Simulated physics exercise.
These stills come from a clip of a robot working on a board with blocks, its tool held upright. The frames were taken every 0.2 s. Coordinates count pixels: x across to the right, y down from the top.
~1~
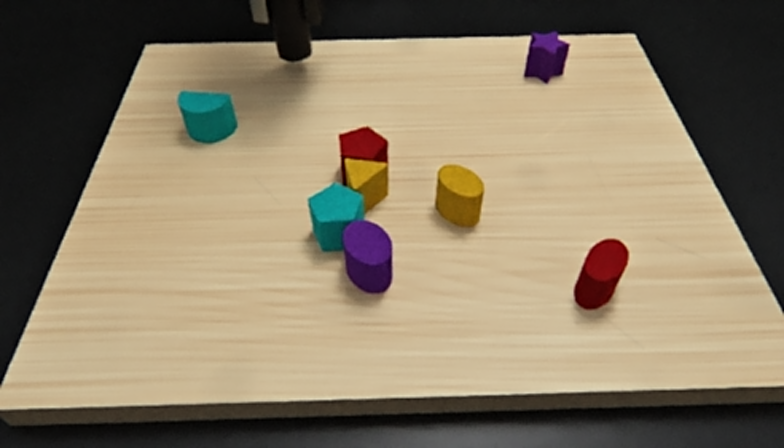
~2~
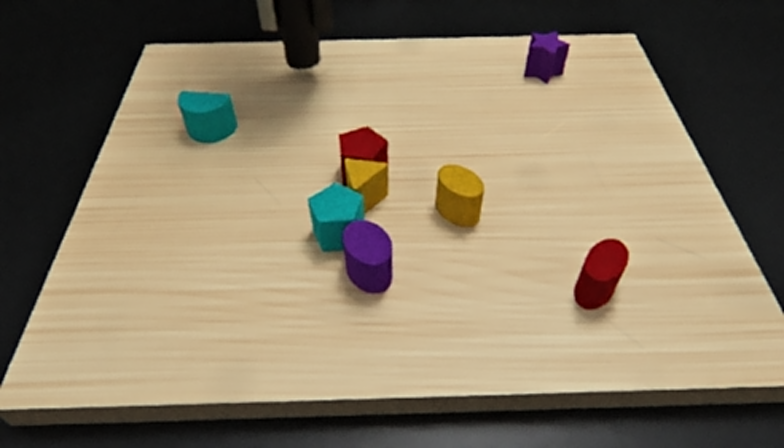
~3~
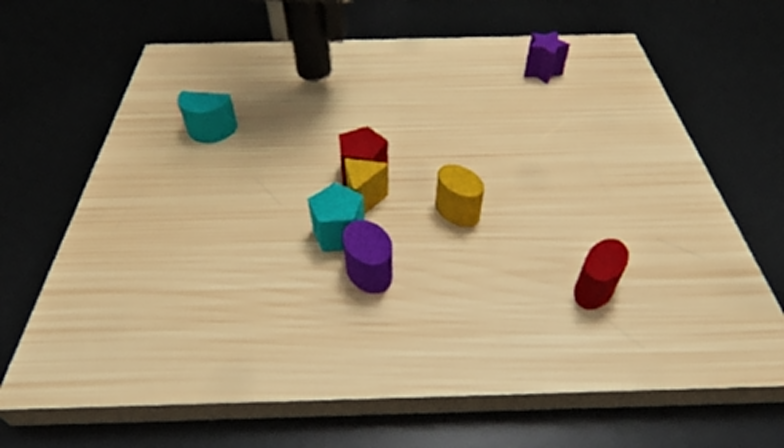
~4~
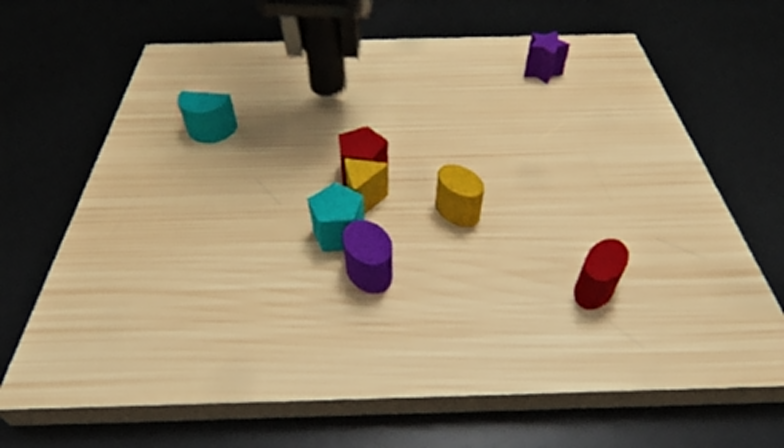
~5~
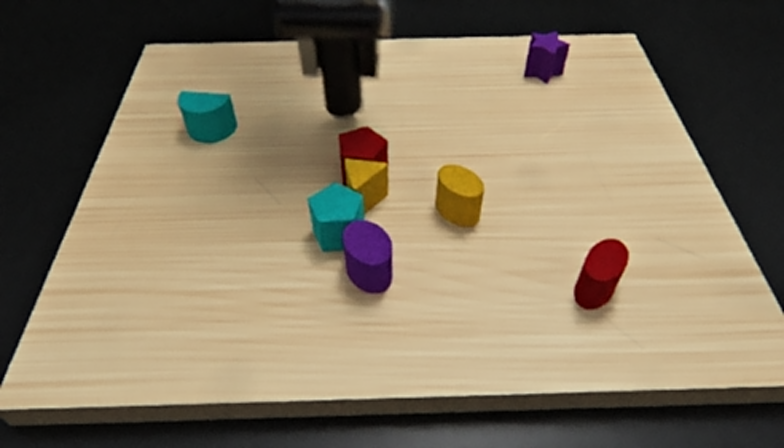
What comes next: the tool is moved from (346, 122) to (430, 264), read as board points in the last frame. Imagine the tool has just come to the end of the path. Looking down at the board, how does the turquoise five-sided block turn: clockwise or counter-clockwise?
Overhead view: Clockwise.
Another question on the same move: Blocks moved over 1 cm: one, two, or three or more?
It will shift three or more blocks.
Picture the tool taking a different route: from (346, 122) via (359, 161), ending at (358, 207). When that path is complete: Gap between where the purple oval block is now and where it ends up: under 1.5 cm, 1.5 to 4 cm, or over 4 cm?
The answer will be the middling band, 1.5 to 4 cm.
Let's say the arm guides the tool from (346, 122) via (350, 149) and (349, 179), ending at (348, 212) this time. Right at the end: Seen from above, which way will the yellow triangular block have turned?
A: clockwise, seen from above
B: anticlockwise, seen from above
Answer: B.
On the path given first. One third of the way, tool at (369, 147); turquoise five-sided block at (330, 212), turned 30° clockwise; red five-sided block at (372, 162); yellow triangular block at (369, 190).
Two thirds of the way, tool at (398, 195); turquoise five-sided block at (324, 215), turned 50° clockwise; red five-sided block at (388, 214), turned 45° clockwise; yellow triangular block at (359, 237), turned 45° clockwise; purple oval block at (362, 267), turned 55° anticlockwise.
At the end, tool at (431, 248); turquoise five-sided block at (324, 215), turned 50° clockwise; red five-sided block at (404, 267), turned 70° clockwise; yellow triangular block at (352, 242), turned 65° clockwise; purple oval block at (351, 288), turned 30° anticlockwise.
